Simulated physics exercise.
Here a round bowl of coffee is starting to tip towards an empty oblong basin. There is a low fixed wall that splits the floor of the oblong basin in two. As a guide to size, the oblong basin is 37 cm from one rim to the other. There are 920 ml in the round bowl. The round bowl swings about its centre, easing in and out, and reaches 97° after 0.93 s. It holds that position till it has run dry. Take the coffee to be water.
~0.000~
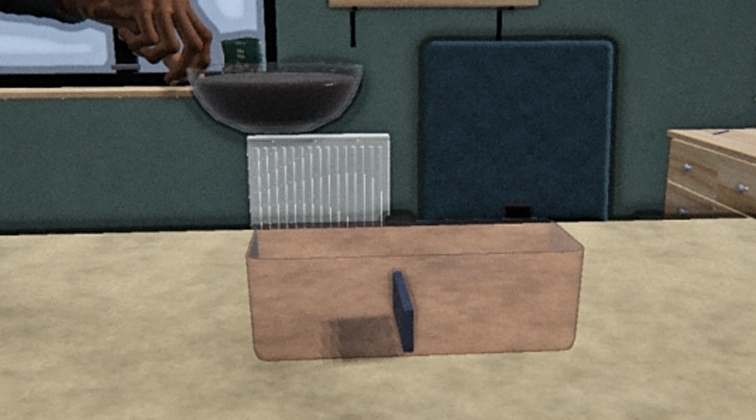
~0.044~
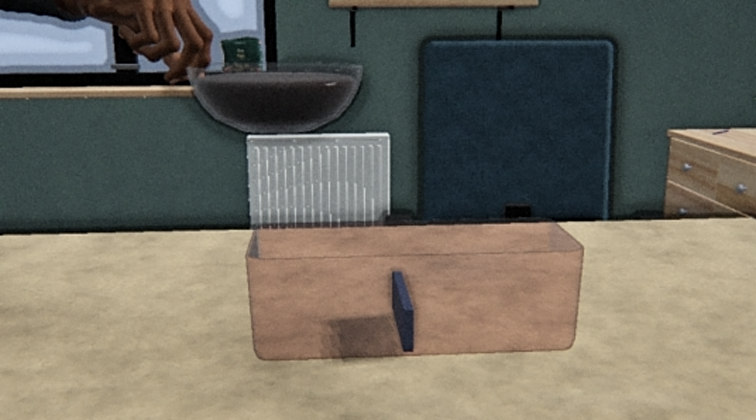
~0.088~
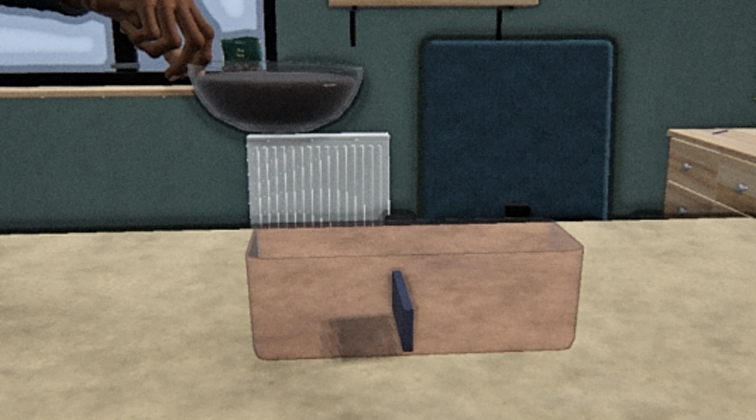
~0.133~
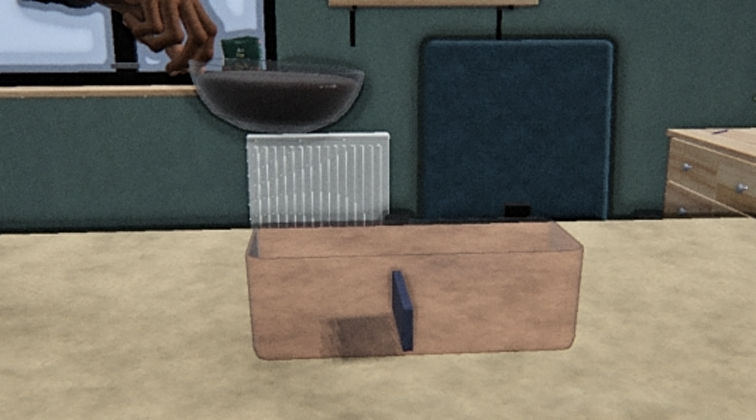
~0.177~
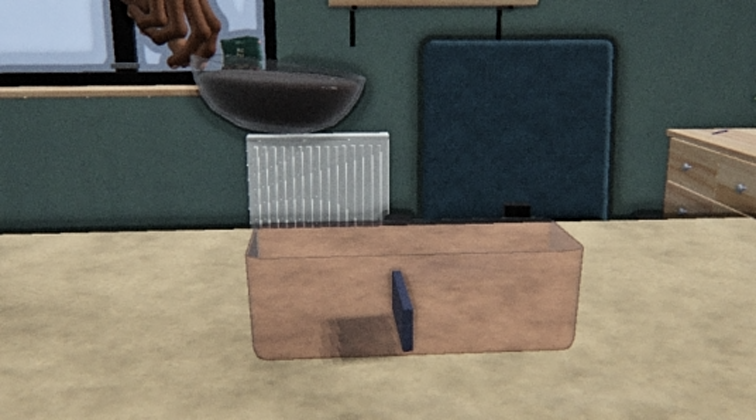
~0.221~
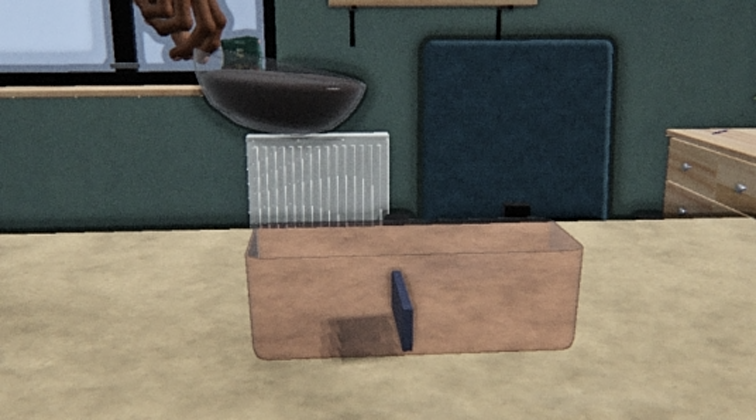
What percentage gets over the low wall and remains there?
63 %.
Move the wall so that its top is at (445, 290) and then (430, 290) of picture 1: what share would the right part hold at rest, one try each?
Result: 15 per cent, then 35 per cent.
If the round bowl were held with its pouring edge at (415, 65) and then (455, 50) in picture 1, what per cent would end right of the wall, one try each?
The first try gives around 85 percent, the second around 85 percent.
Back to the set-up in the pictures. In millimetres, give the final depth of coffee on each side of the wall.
The left ends up at roughly 12 mm, with the right at roughly 24 mm.
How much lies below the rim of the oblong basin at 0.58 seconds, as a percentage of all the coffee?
Roughly 20 percent.
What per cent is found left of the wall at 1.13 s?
Reading: Approx. 30 per cent.
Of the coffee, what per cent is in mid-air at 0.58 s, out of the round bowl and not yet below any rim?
Some 52 % is the figure.
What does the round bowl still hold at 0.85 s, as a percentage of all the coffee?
Close to 1 percent of the total.
By 0.58 s the tilt is 67° and 29 per cent is still to pour, 2 is left of the wall and 18 right of it.
By 0.85 s the tilt is 95° and 1 per cent is still to pour, 26 is left of the wall and 63 right of it.
By 1.13 s the tilt is 97° and 0 per cent is still to pour, 31 is left of the wall and 63 right of it.
By 1.43 s the tilt is 97° and 0 per cent is still to pour, 31 is left of the wall and 63 right of it.
At rest 31 per cent lies left of the wall, 63 right of it and 6 outside.
